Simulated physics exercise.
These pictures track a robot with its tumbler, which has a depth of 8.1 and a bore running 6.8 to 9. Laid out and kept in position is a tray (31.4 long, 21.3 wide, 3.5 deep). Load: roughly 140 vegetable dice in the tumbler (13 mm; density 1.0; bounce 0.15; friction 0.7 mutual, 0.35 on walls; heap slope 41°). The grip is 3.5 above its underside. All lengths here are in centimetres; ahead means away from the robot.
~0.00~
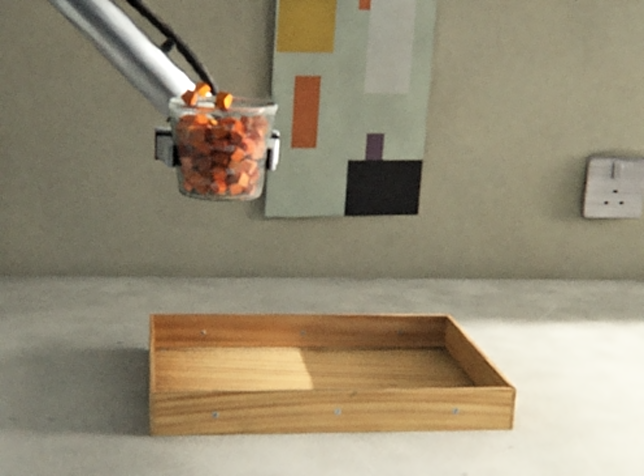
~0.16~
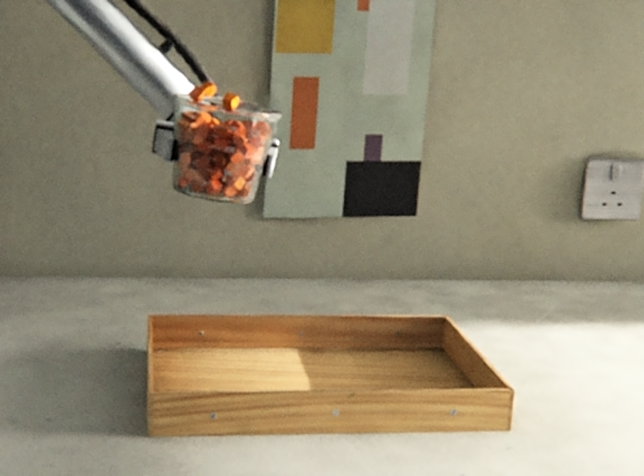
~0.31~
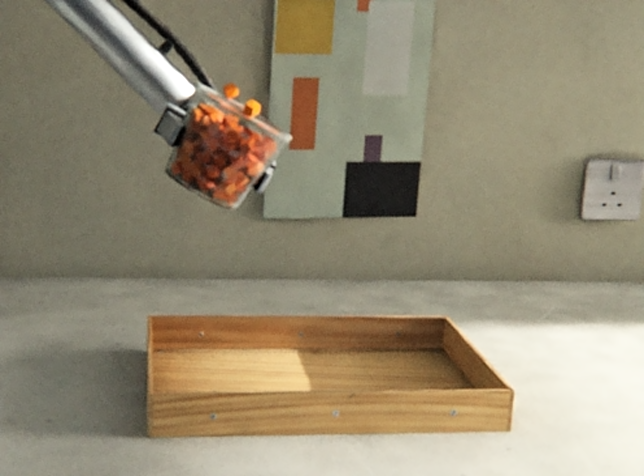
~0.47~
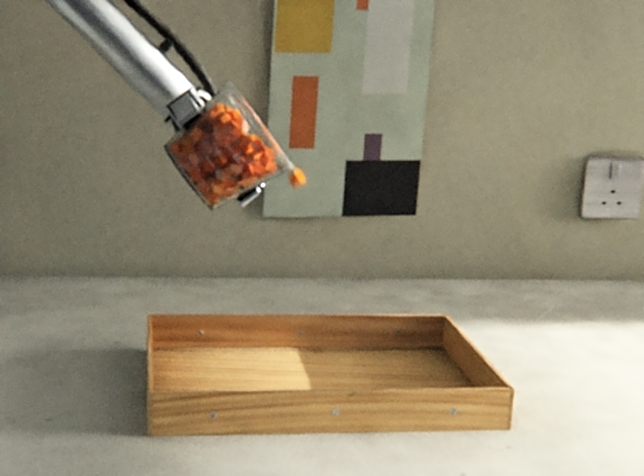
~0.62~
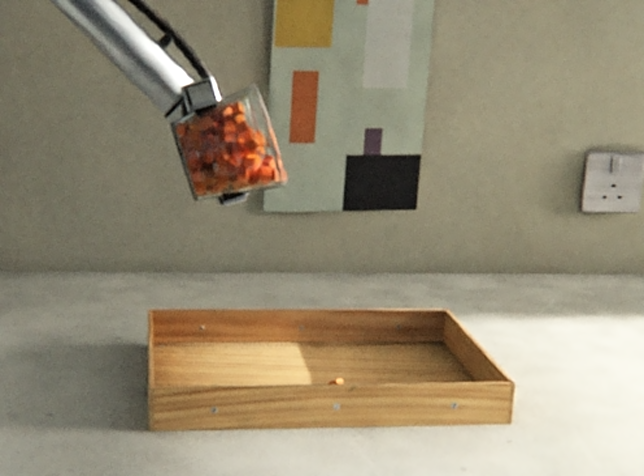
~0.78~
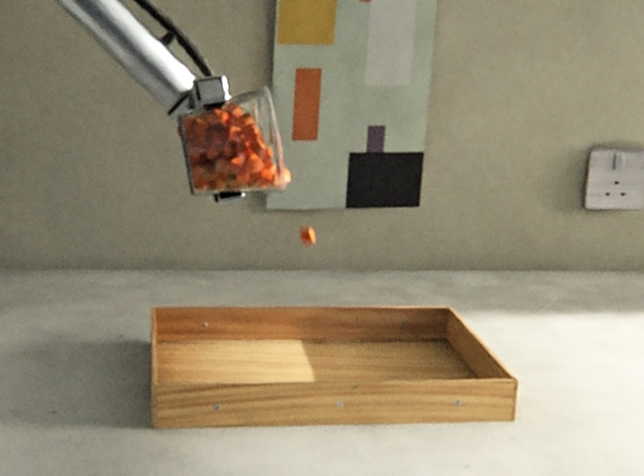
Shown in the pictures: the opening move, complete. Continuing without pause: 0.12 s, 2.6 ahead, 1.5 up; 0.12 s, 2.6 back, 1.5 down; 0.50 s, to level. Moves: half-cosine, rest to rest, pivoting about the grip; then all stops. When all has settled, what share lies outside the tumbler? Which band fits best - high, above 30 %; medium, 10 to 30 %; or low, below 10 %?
High, above 30 %.
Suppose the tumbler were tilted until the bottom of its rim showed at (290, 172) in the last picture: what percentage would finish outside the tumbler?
15 percent or so.
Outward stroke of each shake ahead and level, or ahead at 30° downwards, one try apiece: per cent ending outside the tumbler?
First try some 40 %, second try some 20 %.
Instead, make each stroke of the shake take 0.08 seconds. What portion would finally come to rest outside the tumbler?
Estimate: Close to 90 percent.
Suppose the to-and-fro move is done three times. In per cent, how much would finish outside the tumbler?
That change gives some 85 percent.
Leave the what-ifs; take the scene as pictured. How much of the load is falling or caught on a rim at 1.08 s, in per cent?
Roughly 35 per cent.
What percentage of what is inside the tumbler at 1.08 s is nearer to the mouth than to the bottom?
Around 65 percent.
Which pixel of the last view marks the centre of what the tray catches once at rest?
Estimated centre at around (339, 369).
After 1.08 s, tilted 77° forward, highest piece 23 above the table; 82 in the tumbler, 8 in the tray, 48 in flight or on a rim.
After 1.37 s, tilted 16° forward, highest piece 26 above the table; 74 in the tumbler, 64 in the tray.
After 1.72 s, level, highest piece 26 above the table; 74 in the tumbler, 64 in the tray.
After 2.77 s, level, highest piece 26 above the table; 74 in the tumbler, 64 in the tray.
At rest, 74 in the tumbler, 64 in the tray. That is 46 % outside the tumbler.
